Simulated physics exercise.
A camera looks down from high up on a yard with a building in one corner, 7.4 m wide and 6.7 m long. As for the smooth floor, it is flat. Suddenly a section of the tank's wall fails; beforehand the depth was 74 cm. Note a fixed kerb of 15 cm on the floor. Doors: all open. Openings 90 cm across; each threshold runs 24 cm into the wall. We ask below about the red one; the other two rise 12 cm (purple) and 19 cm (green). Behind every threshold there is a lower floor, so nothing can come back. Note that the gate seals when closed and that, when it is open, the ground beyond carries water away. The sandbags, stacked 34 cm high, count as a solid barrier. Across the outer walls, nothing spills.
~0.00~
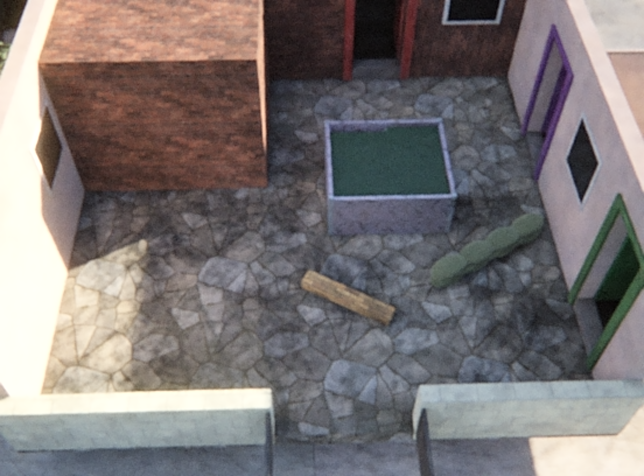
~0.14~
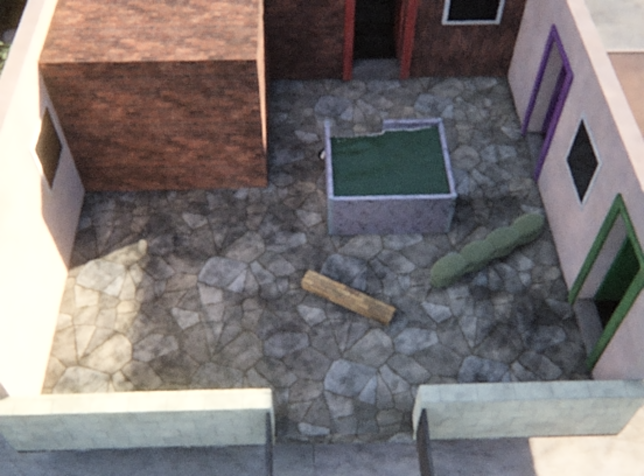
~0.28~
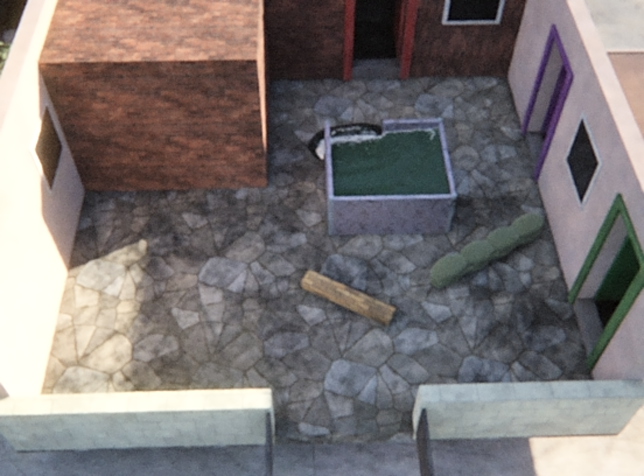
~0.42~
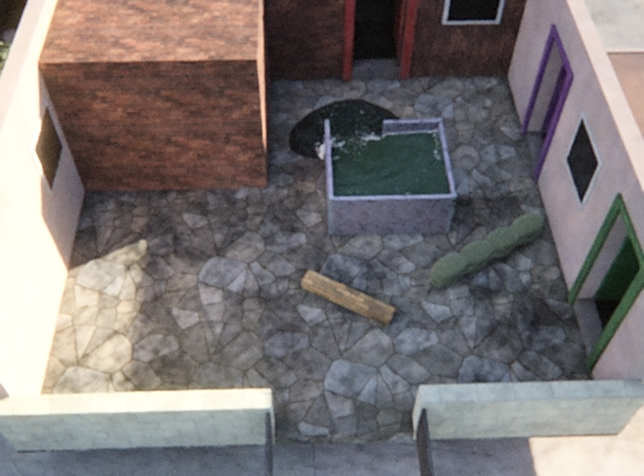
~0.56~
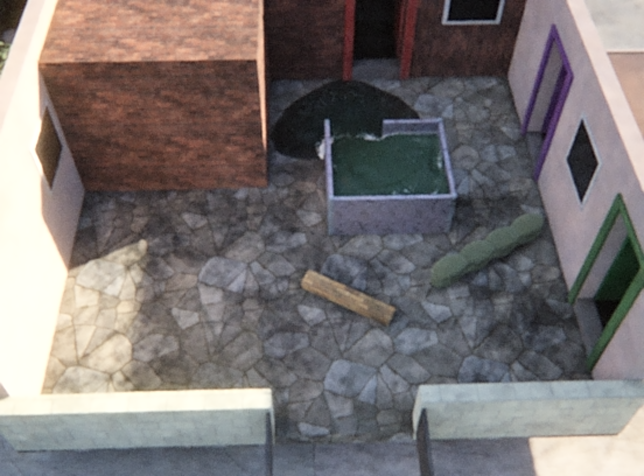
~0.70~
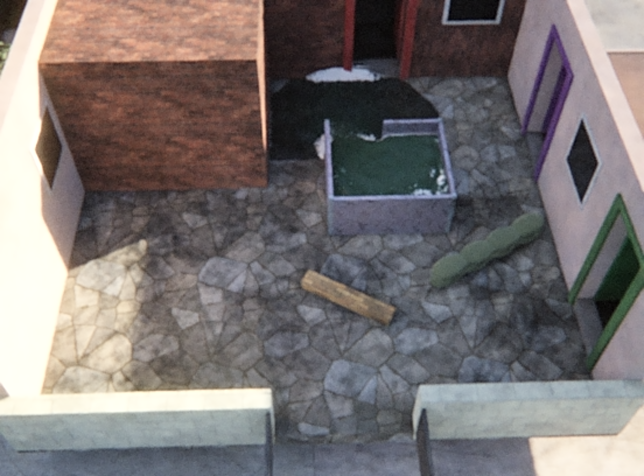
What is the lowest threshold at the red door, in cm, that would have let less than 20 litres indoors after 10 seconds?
Roughly 27 cm.
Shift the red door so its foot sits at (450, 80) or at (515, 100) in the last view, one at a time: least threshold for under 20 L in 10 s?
You'd want about 10.0 cm there first, then about 20 cm.
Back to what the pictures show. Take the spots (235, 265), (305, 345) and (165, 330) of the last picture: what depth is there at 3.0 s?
That's 0, 0 and 0 cm, in the order given.
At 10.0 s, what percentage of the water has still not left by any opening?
Around 98 percent is still there.
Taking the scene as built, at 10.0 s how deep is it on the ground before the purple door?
It works out to about 12.0 centimetres deep.
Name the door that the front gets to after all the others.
Green.
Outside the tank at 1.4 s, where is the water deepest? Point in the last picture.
At about pixel (276, 81).
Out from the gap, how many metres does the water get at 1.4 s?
Distance from gap: Approx. 3.2 m.
After 1.4 s water covers 15 % of the floor, deepest (52 cm) near (276, 81); 34 cm at the red door, 8 litres in over its 25 cm threshold.
After 3.0 s water covers 25 % of the floor, deepest (28 cm) near (508, 77); 24 cm at the red door, 32 litres in over its 25 cm threshold.
After 10.0 s water covers 85 % of the floor, deepest (12 cm) near (456, 211); 8 cm at the red door, 33 litres in over its 25 cm threshold.
At the red door as built, the water arrived by 0.7 s and peaked near 34 cm at 1.4 s.
Run again over the same 10 s with other heights there, 47 litres in over 23.5 cm, 6 litres over 31.5 cm. The limit of 20 litres is kept from about 27 cm up.
